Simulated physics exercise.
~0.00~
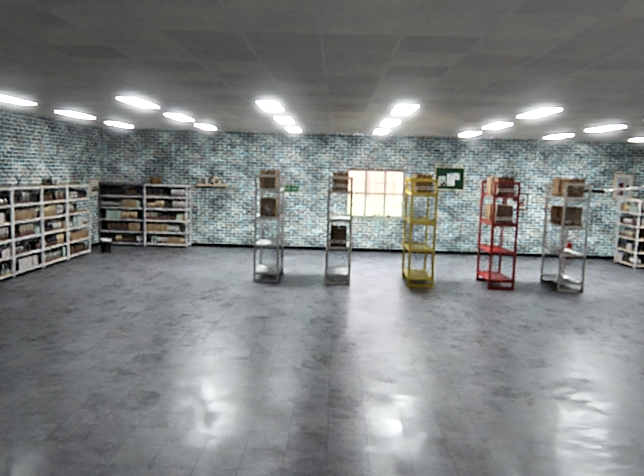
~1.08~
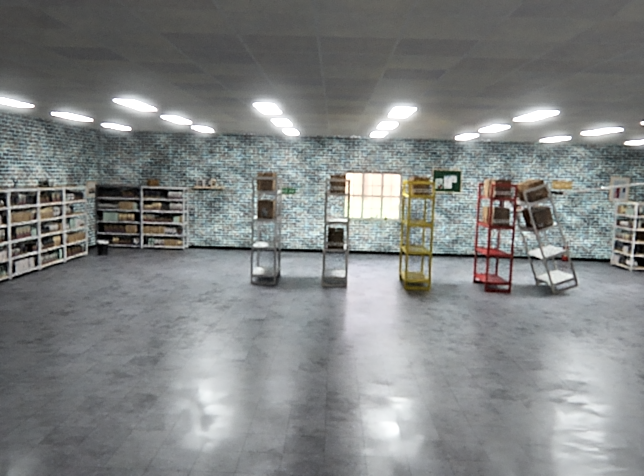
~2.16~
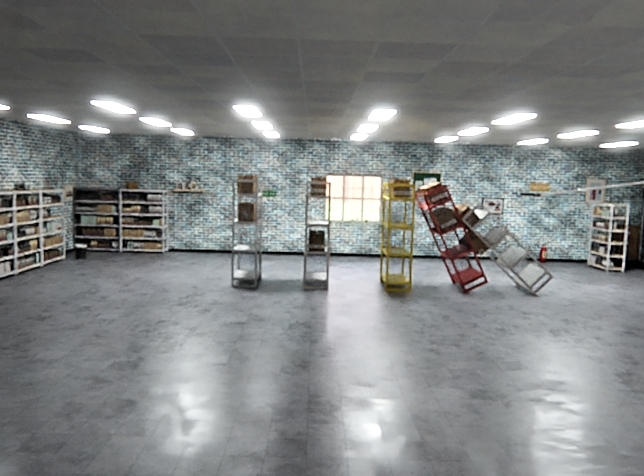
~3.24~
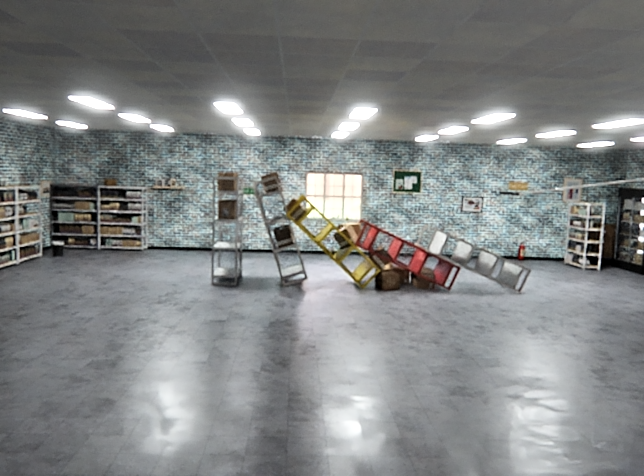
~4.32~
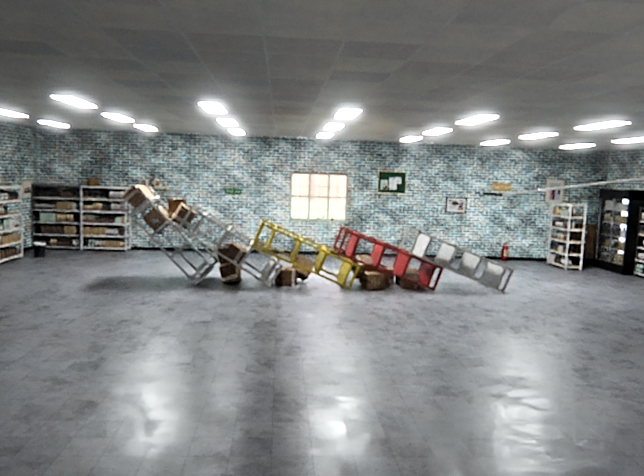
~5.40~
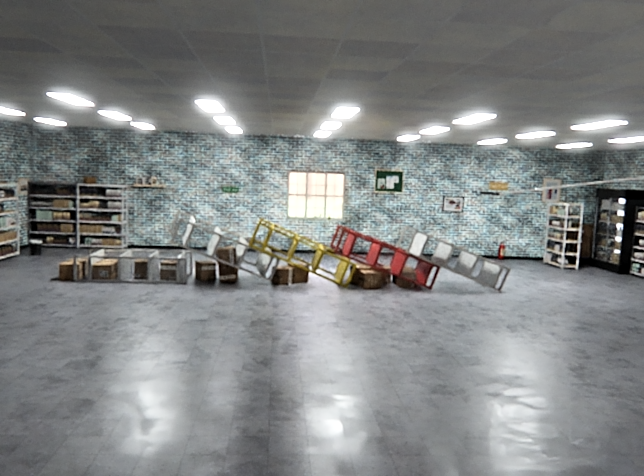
The tall gray shelf rack on the right of a row of five tipped left into the red one, which knocked over the yellow and the two gray racks beyond, spilling boxes until all five lay toppled across the storeroom floor, some leaning on others.
